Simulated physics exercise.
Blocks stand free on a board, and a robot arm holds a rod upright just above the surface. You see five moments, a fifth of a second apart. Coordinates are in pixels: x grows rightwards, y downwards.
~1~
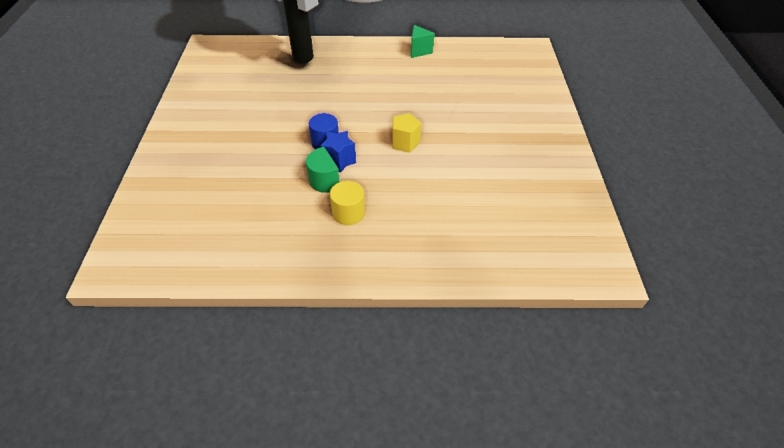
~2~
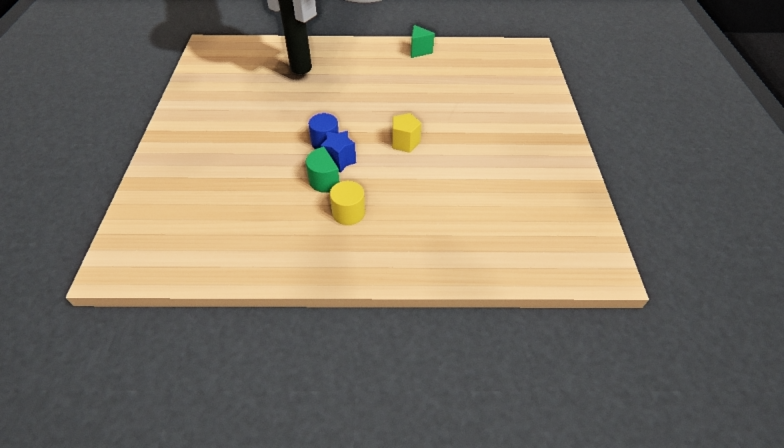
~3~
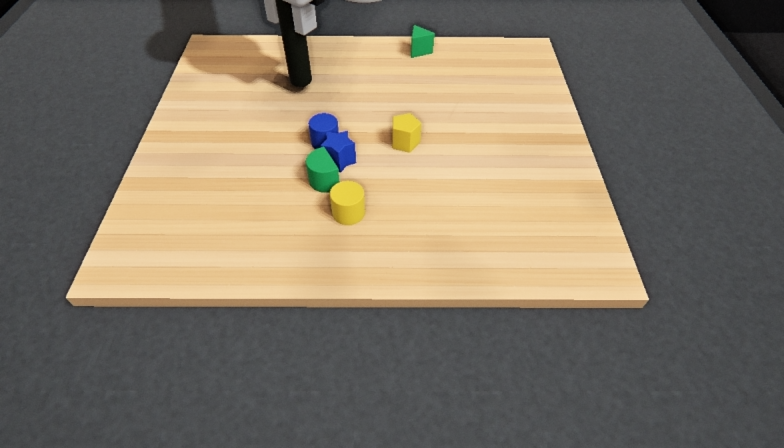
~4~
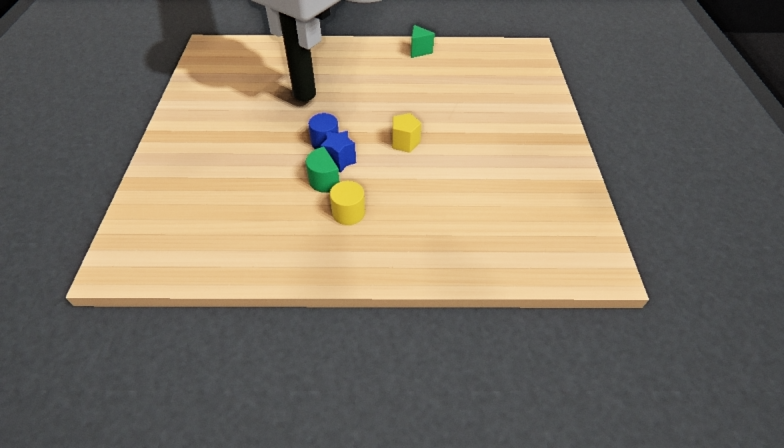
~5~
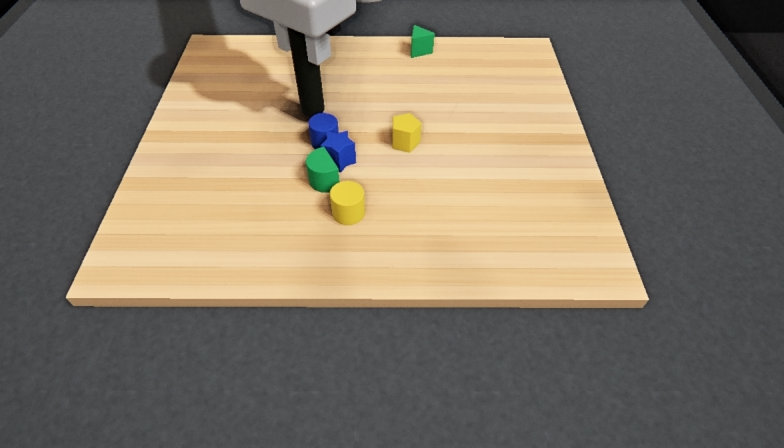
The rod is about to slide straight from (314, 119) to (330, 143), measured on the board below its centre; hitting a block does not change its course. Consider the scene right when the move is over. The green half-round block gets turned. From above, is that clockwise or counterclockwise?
Viewed from above: Clockwise.
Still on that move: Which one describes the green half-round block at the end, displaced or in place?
Displaced, by a centimetre or more.
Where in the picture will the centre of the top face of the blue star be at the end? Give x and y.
In the picture, it is at (350, 153).
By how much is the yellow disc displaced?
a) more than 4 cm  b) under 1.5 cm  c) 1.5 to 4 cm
The one that fits is b, under 1.5 cm.
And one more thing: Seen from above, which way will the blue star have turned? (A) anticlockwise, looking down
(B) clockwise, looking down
A (anticlockwise, looking down)
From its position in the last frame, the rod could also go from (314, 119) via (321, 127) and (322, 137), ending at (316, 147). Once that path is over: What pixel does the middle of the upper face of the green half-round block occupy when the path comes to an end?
The centre of its top face lies at (322, 174).
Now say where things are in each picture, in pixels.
Tip of the rod at (303, 58), middles of tops, green half-round block at (321, 160), blue disc at (323, 122), blue star at (338, 140), yellow disc at (347, 192), in the first frame.
Rod at (301, 69), nothing pushed, in the second frame.
Rod at (301, 81), nothing pushed, in the third frame.
Rod at (305, 95), nothing pushed, in the fourth frame.
Rod at (313, 110), green half-round block at (321, 160), blue disc at (323, 122), blue star at (338, 140), yellow disc at (347, 192), in the fifth frame.
The first path, step by step. Halfway along, rod at (321, 123); green half-round block at (321, 166), turned 15° clockwise; blue disc at (326, 127); blue star at (342, 145).
At the end, rod at (329, 135); green half-round block at (322, 173), turned 55° clockwise; blue disc at (330, 141); blue star at (350, 153), turned 40° anticlockwise; yellow disc unmoved.
